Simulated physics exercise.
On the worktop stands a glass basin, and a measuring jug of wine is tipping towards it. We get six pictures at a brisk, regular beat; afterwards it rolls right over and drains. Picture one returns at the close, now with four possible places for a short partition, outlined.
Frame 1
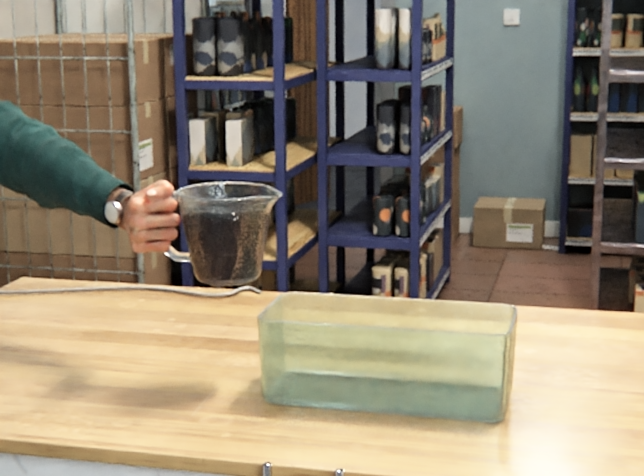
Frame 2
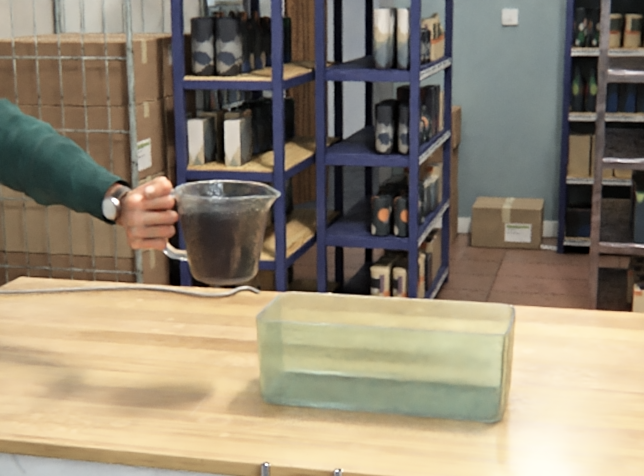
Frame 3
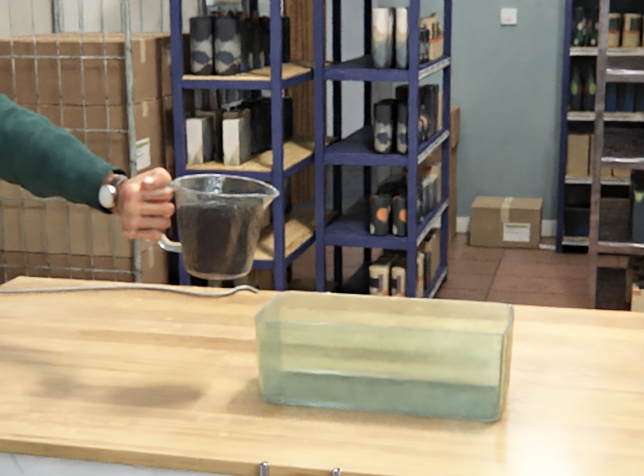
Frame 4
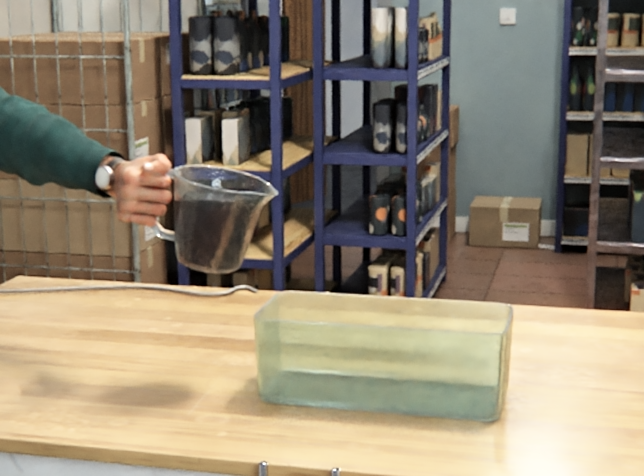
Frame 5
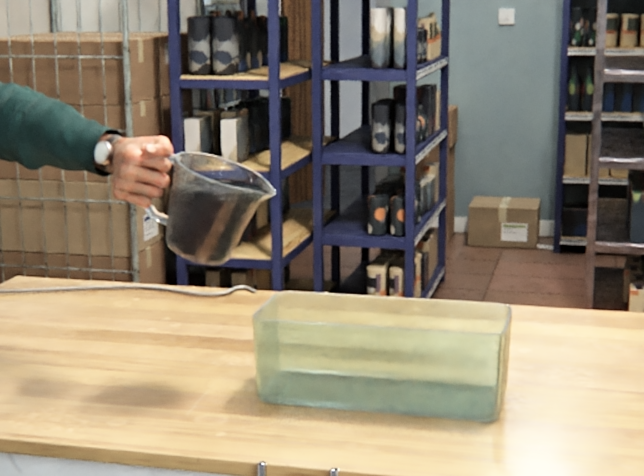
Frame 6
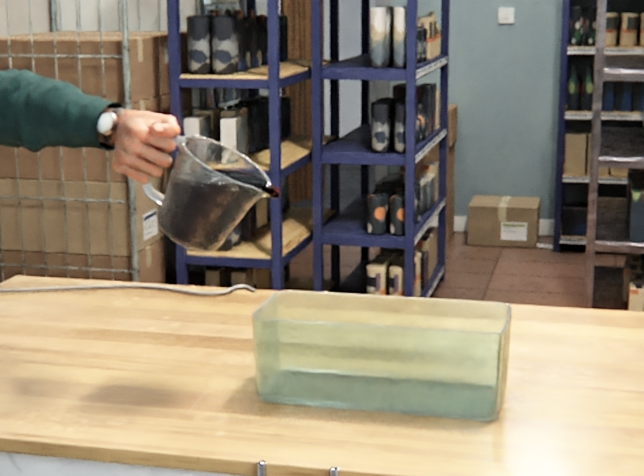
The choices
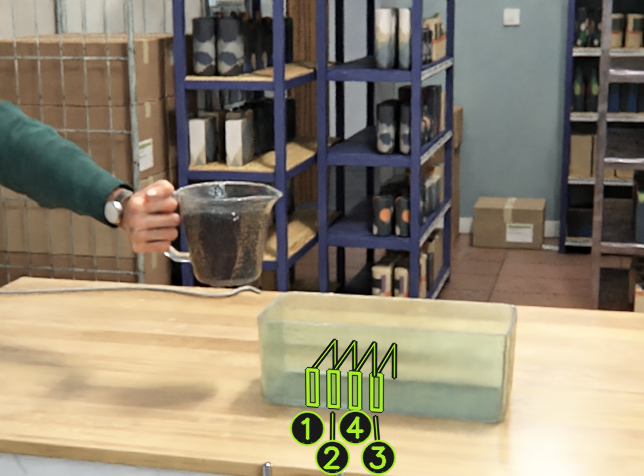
A hand held a glass jug of dark wine upright above a worktop, left of a glass basin, then gradually tilted it to the right until wine just reached over the lip.
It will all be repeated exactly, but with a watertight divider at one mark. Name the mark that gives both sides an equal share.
Use position 4.
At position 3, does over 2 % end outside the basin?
Yes.
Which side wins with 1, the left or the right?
More ends on the right.
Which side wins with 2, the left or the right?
The right one.
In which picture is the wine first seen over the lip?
Picture 6.
In lime, 1 at (311, 411); 2 at (332, 413); 3 at (375, 416); 4 at (354, 415).
For position 1, about 4 % ends left of the wall and 95 % right of it.
For position 2, about 9 % ends left of the wall and 90 % right of it.
For position 3, about 85 % ends left of the wall and 8 % right of it; 7 % is lost outside.
For position 4, about 50 % ends left of the wall and 48 % right of it.
